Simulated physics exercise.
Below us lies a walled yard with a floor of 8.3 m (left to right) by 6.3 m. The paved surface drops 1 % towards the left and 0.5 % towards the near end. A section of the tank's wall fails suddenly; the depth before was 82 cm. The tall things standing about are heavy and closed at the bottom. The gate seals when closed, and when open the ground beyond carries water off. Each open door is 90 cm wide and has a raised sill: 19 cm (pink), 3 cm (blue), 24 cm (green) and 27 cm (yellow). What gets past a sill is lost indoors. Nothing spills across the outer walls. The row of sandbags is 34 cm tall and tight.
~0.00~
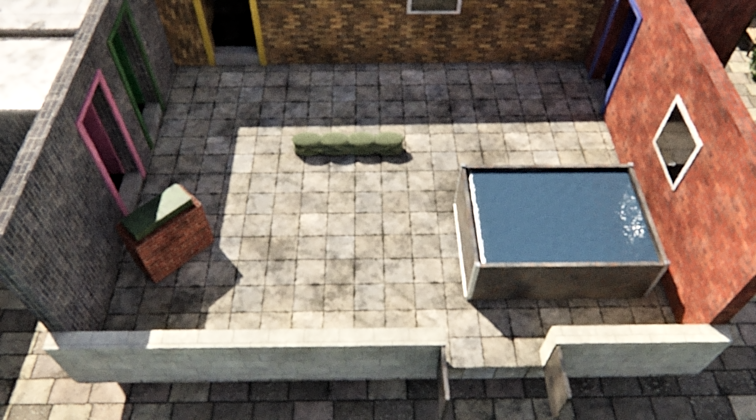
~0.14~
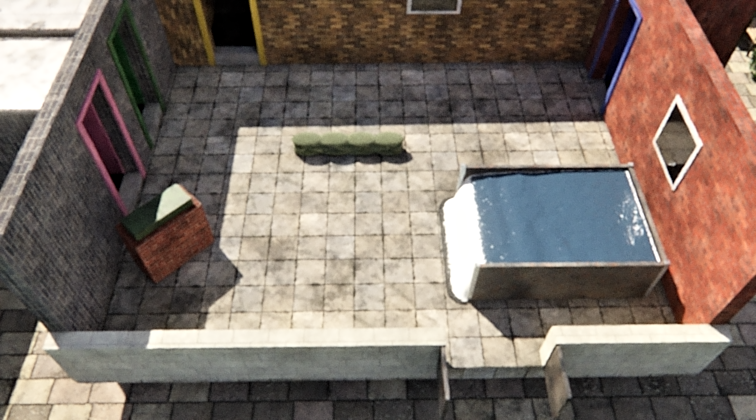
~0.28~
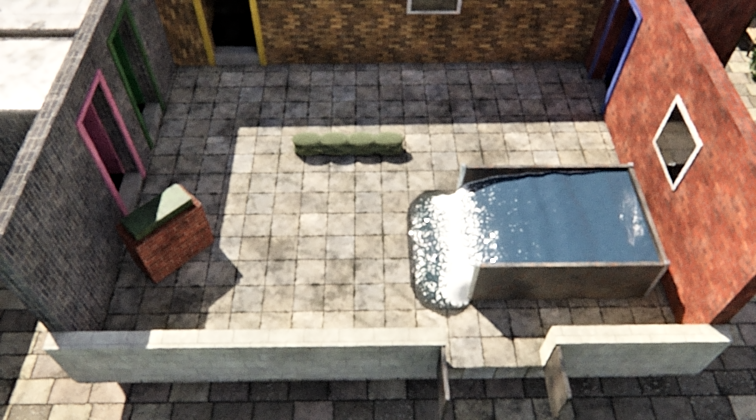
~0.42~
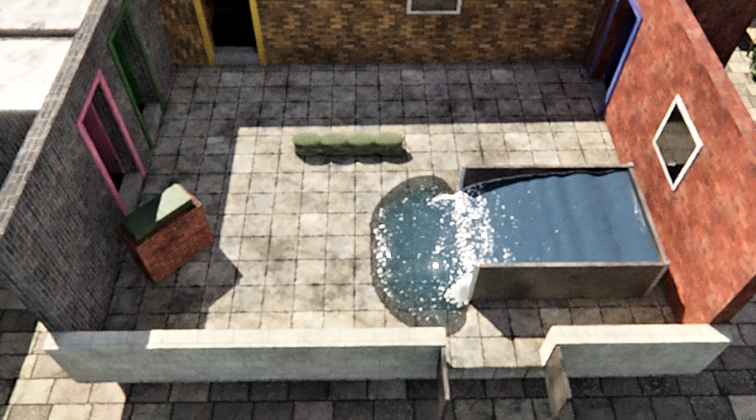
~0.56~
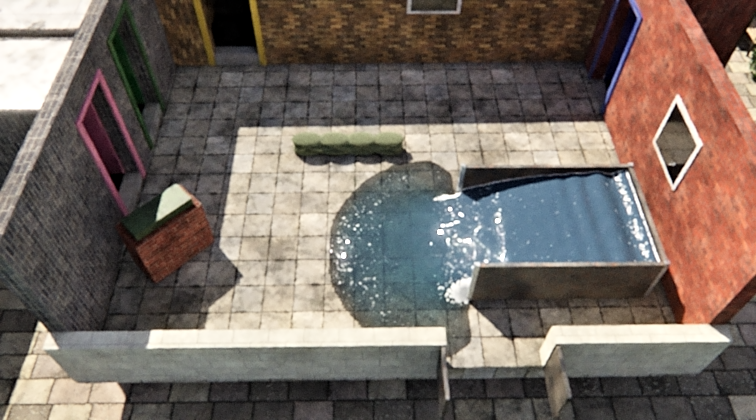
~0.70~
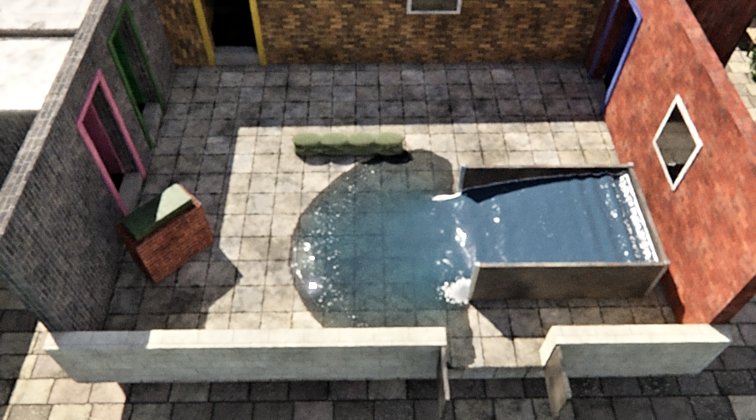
At first, water lies nearly still in a rectangular tank on the right side of a paved, walled yard. Then the tank's left side opens and white, foaming water pours out onto the paving. It spreads leftward in a widening rounded sheet, reaching the green barrier, while the tank's level lowers.
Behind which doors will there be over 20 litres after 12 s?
The water let in: At the pink door it passes the limit; at the blue door it passes the limit; at the green door it stays under the limit; at the yellow door it does not reach the limit.
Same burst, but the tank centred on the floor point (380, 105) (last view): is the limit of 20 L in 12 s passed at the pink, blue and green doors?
Against that limit: Pink over, blue below, green past it.
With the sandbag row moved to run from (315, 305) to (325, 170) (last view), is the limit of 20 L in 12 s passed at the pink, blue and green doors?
Then: Pink below, blue over, green below.
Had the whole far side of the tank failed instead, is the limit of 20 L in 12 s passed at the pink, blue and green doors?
Then: Pink below, blue over, green below.
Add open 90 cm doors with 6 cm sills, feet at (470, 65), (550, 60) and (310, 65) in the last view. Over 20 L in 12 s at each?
In turn: Under, not over, over.
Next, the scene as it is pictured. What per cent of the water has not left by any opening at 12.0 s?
Roughly 92 in a hundred.
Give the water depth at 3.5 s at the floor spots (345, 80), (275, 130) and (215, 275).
Roughly 0, 1 and 12 cm, in turn.
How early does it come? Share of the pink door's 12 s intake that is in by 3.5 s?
Some 70 per cent by then.
After 1.4 s water covers 35 % of the floor and is deepest (35 cm) near (457, 264); pink door not reached, blue door not reached, green door not reached, yellow door not reached.
After 2.2 s water covers 45 % of the floor and is deepest (56 cm) near (92, 357); pink door 24 cm at the sill, 8 L in, blue door not reached, green door 12 cm at the sill, 0 L in, yellow door not reached.
After 3.5 s water covers 50 % of the floor and is deepest (44 cm) near (112, 289); pink door 34 cm at the sill, 70 L in, blue door not reached, green door 19 cm at the sill, 0 L in, yellow door 11 cm at the sill, 0 L in.
After 7.0 s water covers 80 % of the floor and is deepest (18 cm) near (154, 142); pink door 15 cm at the sill, 97 L in, blue door not reached, green door 17 cm at the sill, 0 L in, yellow door 12 cm at the sill, 0 L in.
After 12.0 s water covers 95 % of the floor and is deepest (13 cm) near (92, 357); pink door 10 cm at the sill, 97 L in, blue door 8 cm at the sill, 73 L in, green door 9 cm at the sill, 0 L in, yellow door 7 cm at the sill, 0 L in.
